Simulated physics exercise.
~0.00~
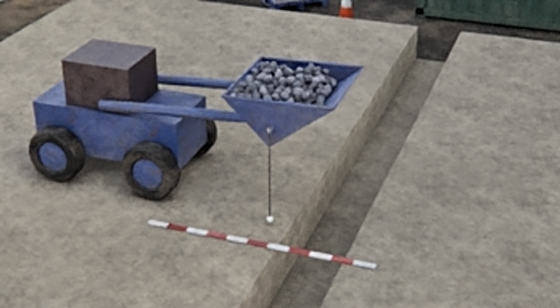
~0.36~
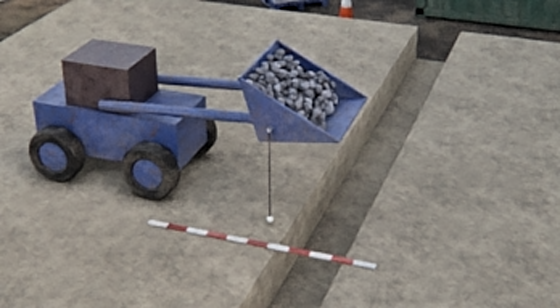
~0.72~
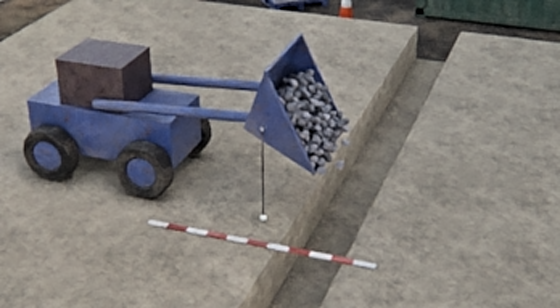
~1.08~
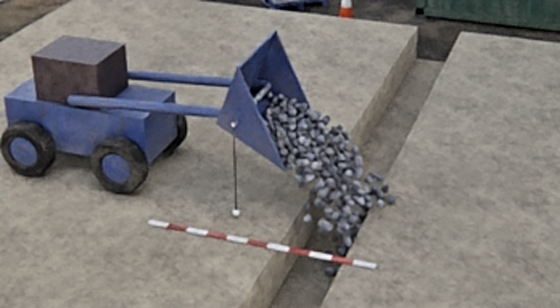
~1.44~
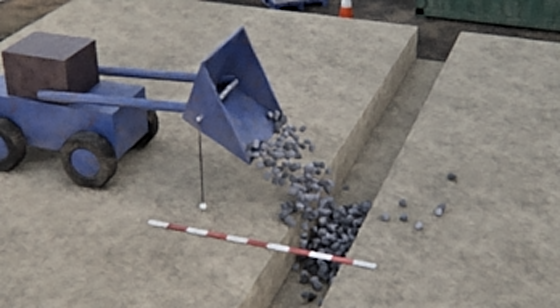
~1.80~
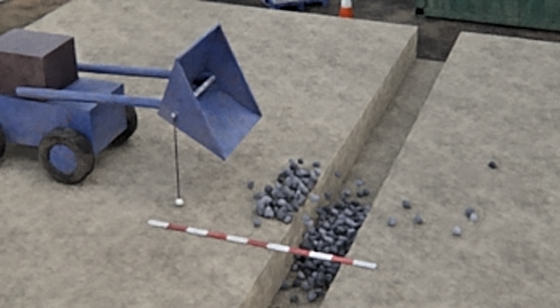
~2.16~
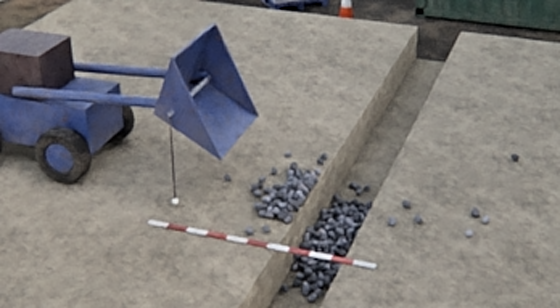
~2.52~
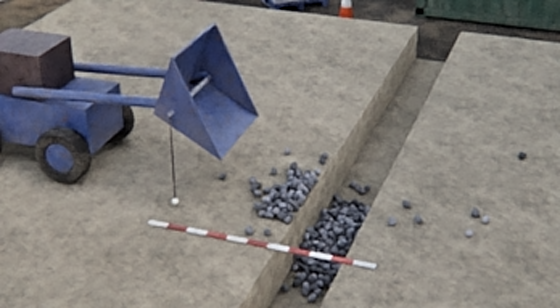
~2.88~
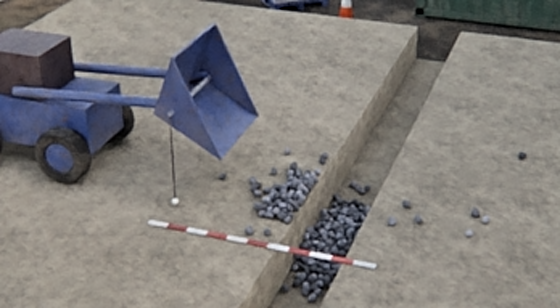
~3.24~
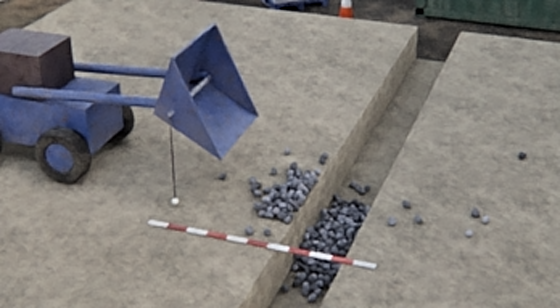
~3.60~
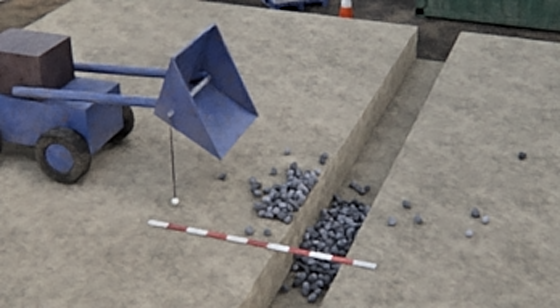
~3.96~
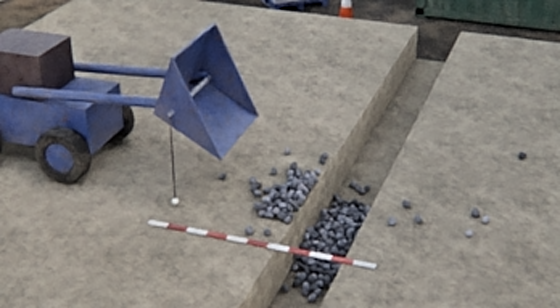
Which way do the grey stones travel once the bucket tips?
They move down, spilling out of the bucket toward the ground and the trench.
A blue loader tips its raised bucket forward and rolls back to the left as grey stones pour out, most dropping into the trench; the bucket ends empty, with some stones heaped before the edge and a few scattered beyond.
